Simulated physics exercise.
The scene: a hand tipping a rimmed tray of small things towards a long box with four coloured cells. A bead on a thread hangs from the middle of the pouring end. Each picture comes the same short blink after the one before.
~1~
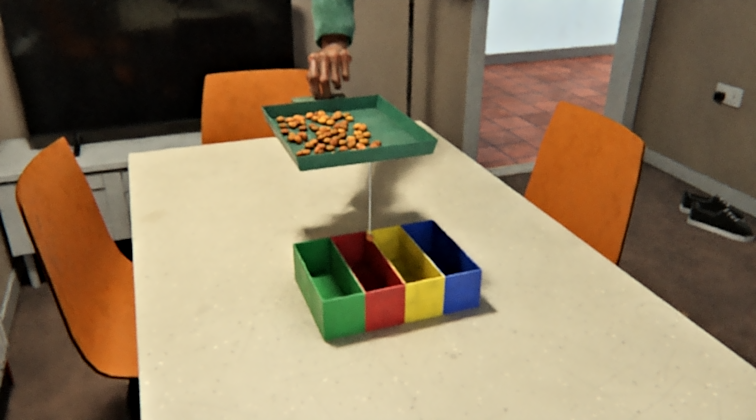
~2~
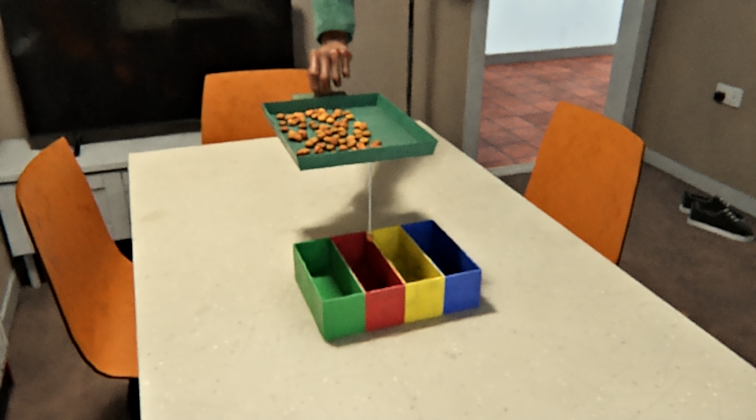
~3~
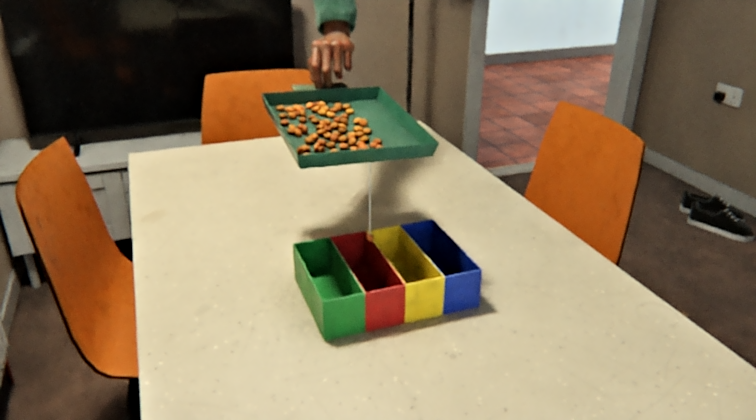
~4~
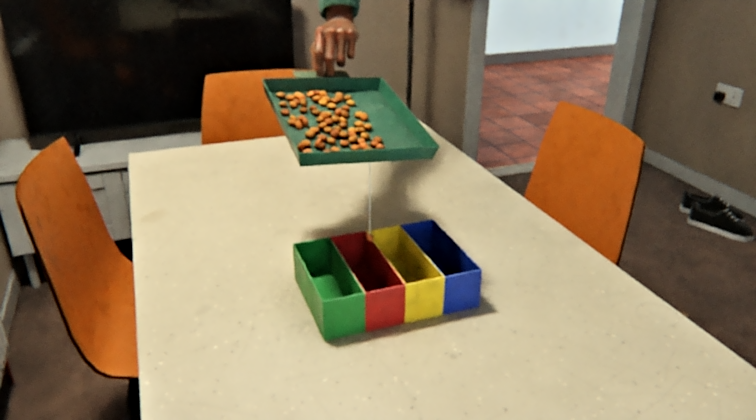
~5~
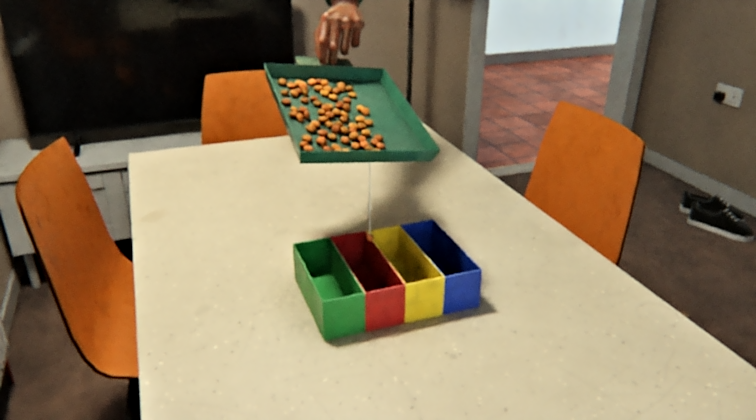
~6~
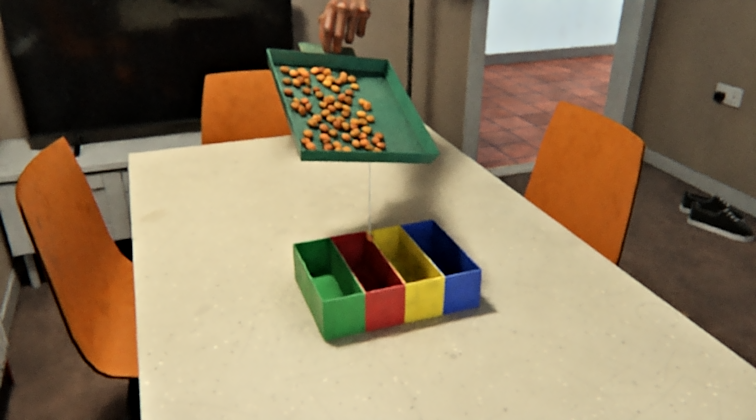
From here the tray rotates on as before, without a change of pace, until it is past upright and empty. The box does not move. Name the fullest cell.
It favours the blue compartment.
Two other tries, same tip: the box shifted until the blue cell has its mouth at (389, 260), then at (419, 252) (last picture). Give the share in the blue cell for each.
First some 10, then 60 per cent.
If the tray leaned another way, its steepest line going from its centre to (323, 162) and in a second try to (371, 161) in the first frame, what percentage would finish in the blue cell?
First some 0, then 10 per cent.
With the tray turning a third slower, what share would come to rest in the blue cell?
It comes to 70 per cent or so.
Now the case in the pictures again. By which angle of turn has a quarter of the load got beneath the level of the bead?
Roughly 90°.
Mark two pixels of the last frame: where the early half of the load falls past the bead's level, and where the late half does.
The first part at (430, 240); the rest at (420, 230).
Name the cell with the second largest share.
In second place: The yellow one.
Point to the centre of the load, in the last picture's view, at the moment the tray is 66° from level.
At about (395, 147).
Shortly afterwards, tray tipped steeply; all but a few on the tray; only a few falling or outside the box.
Next, tray tipped past a quarter turn; near half on the tray; near a third in the blue cell; only a few in the yellow cell; near a quarter falling or outside the box.
Some moments later, tray tipped past a quarter turn; near two thirds in the blue cell; near a quarter in the yellow cell; only a few in the red cell; a little falling or outside the box.
In the end, tray tipped past a quarter turn; near two thirds in the blue cell; near a quarter in the yellow cell; only a few in the red cell; none at all in the green cell; a little outside the box.
